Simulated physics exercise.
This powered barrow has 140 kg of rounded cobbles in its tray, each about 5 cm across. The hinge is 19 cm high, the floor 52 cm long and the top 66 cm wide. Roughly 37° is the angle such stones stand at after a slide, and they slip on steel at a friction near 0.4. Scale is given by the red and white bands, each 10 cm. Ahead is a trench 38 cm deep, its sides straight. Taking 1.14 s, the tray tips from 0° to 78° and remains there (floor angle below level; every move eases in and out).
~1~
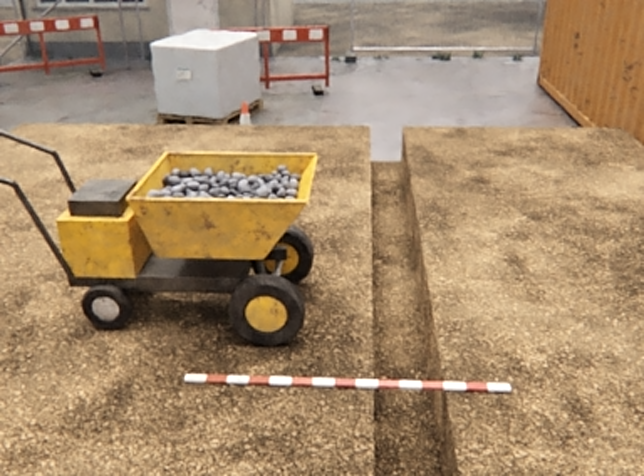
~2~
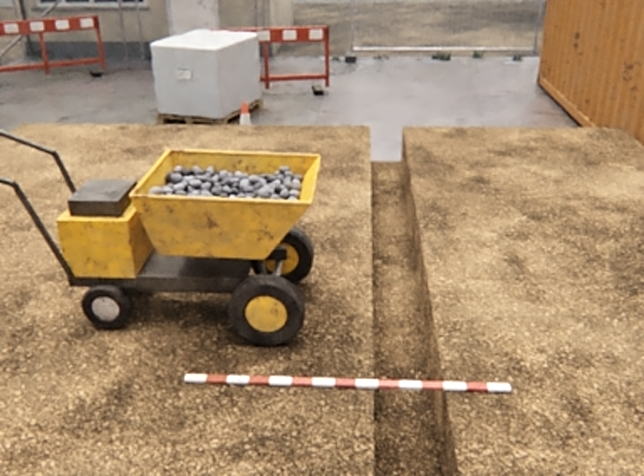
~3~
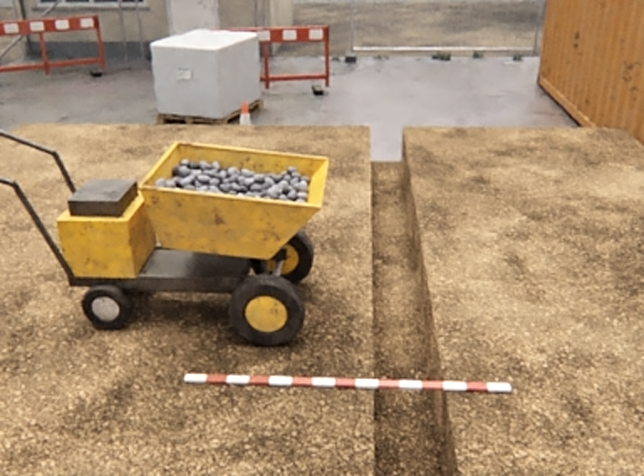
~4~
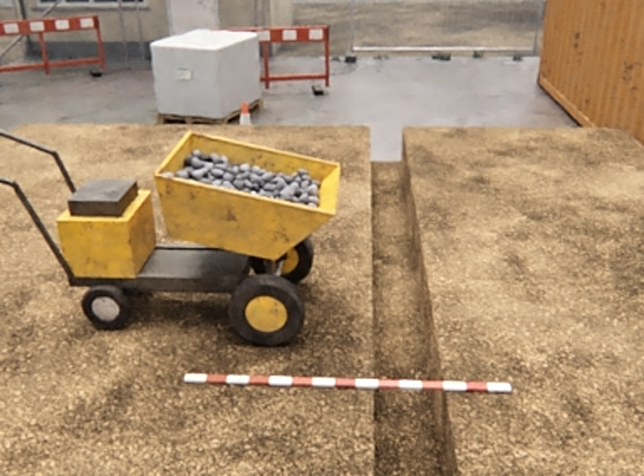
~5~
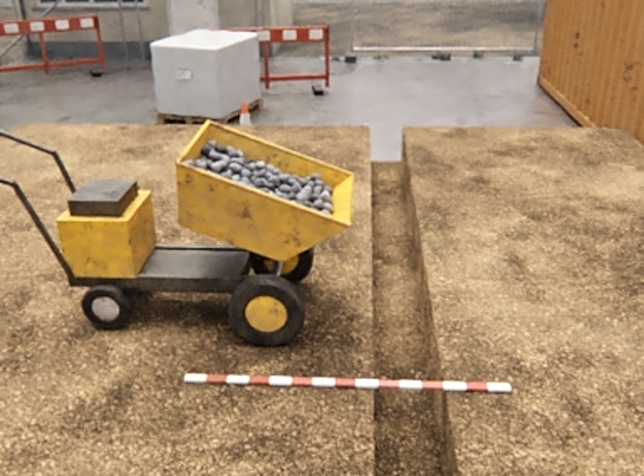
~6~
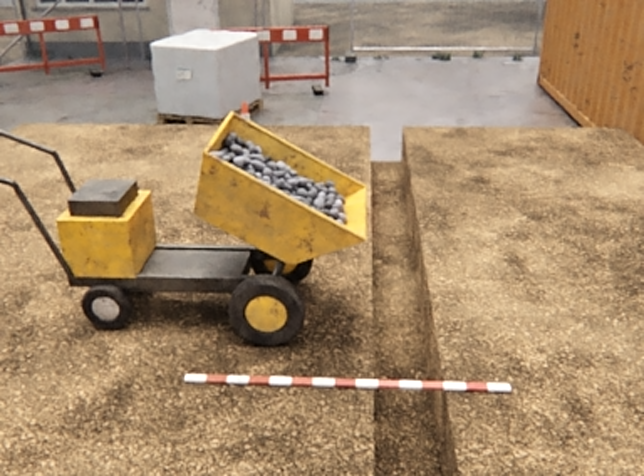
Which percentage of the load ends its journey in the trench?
Roughly 74 per cent.
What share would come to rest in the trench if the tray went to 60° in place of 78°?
Roughly 45% would end there.
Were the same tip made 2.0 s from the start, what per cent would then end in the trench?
In that case some 80 per cent.
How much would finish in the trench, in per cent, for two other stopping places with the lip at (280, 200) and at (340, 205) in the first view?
The first gives about 100 percent and the second about 30 percent.
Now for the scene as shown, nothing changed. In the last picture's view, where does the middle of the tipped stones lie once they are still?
I'd point somewhere around (416, 355).
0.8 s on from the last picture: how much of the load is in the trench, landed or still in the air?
By then, around 30 percent.
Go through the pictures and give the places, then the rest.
In the first picture, lip at (306, 202), floor tilted 0°, highest stones at (244, 181).
In the second picture, lip at (310, 203), floor tilted 2°, highest stones at (224, 182).
In the third picture, the tray is at 6°, its lip at (320, 207); the top of the load is at (208, 175).
In the fourth picture, the tray is at 12°, its lip at (334, 215); the top of the load is at (206, 167).
In the fifth picture, lip at (350, 225), floor tilted 21°, highest stones at (213, 157).
In the sixth picture, the tray is at 30°, its lip at (365, 240); the top of the load is at (231, 147).
Then, 0.4 s after the last picture the floor is at 66°, 100 % in the tray; the foremost stones are at (399, 287).
Then, 0.8 s after the last picture the floor is at 78°, 56 % in the tray, 30 % in the trench, 14 % past the trench; the foremost stones are at (499, 319).
Then, 1.1 s after the last picture the floor is at 78°, 19 % in the tray, 55 % in the trench, 26 % past the trench; the foremost stones are at (591, 315).
Then, 3.1 s after the last picture the floor is at 78°, 0 % in the tray, 74 % in the trench, 26 % past the trench; the foremost stones are past the picture's edge.
